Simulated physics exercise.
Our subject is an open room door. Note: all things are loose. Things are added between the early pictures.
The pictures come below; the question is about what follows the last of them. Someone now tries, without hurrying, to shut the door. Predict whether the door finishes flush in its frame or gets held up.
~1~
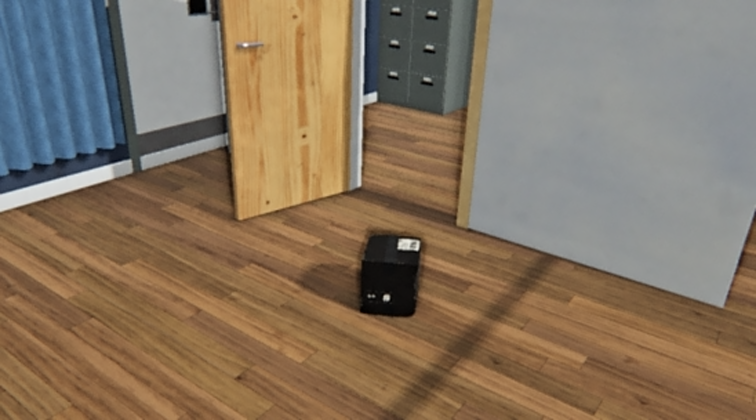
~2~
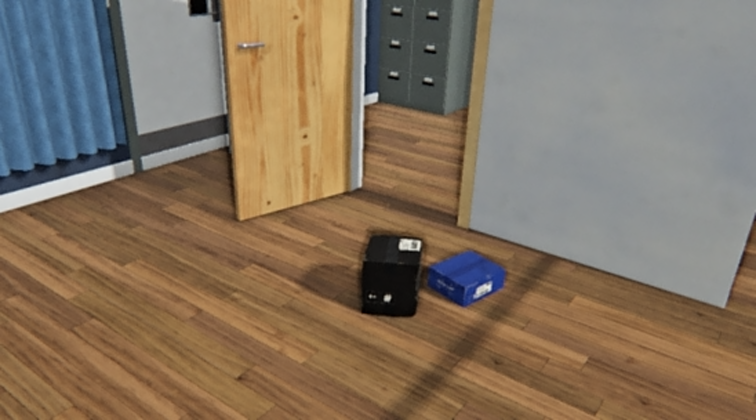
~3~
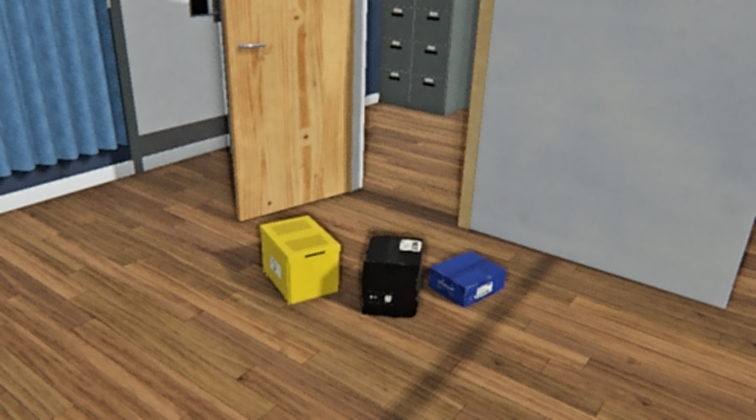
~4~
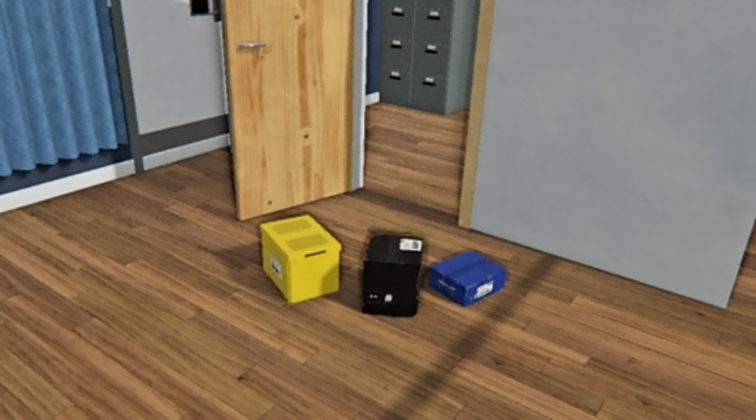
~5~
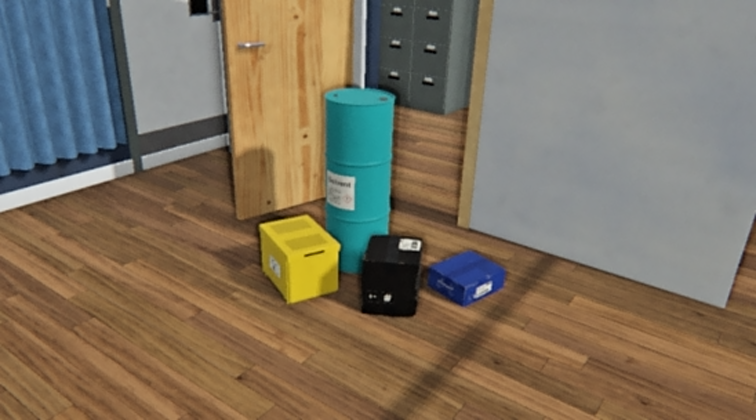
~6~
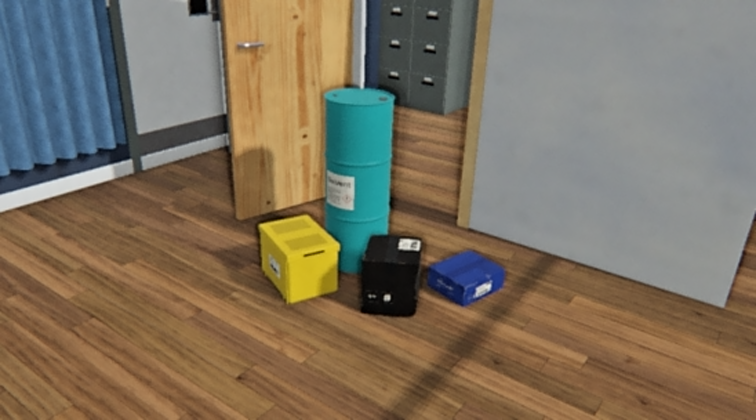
The opening stays partly uncovered.
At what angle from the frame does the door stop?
About 60°.
Then, 0.40 s after the last picture, door 92° open.
Then, 0.50 s after the last picture, door 85° open.
Then, 0.70 s after the last picture, door 68° open.
Then, 0.80 s after the last picture, door 59° open.
At rest, door 59° open; all 4 in place. Seen from the same camera at the end, turquoise drum near (359, 182).
